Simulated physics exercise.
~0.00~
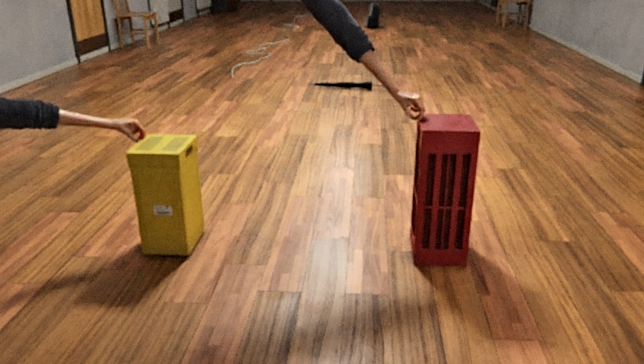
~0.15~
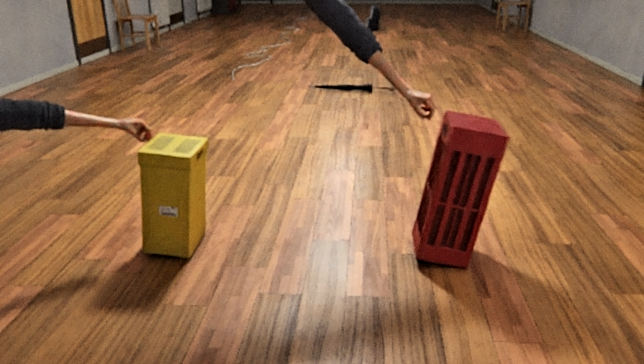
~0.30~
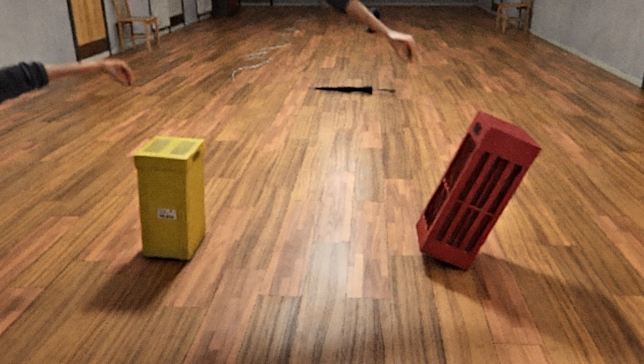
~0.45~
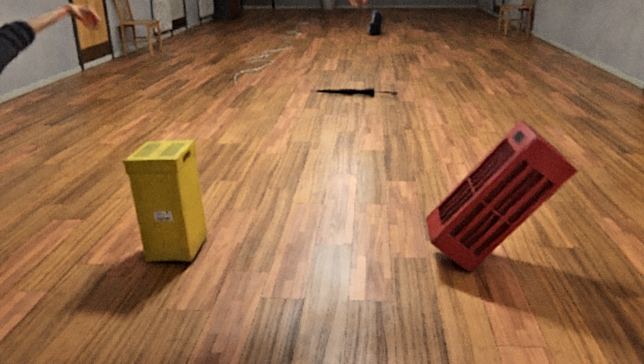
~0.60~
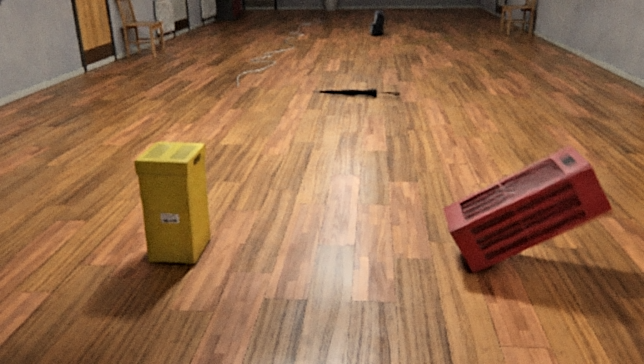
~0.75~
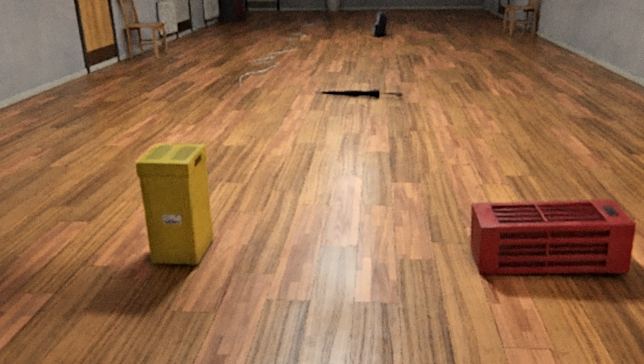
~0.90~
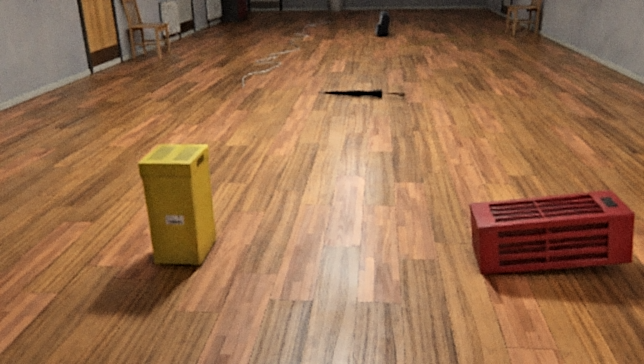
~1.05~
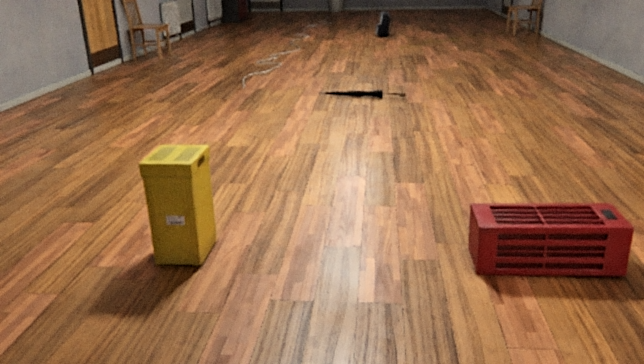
A red crate pushed by a hand topples right onto its side while a yellow box stays upright.
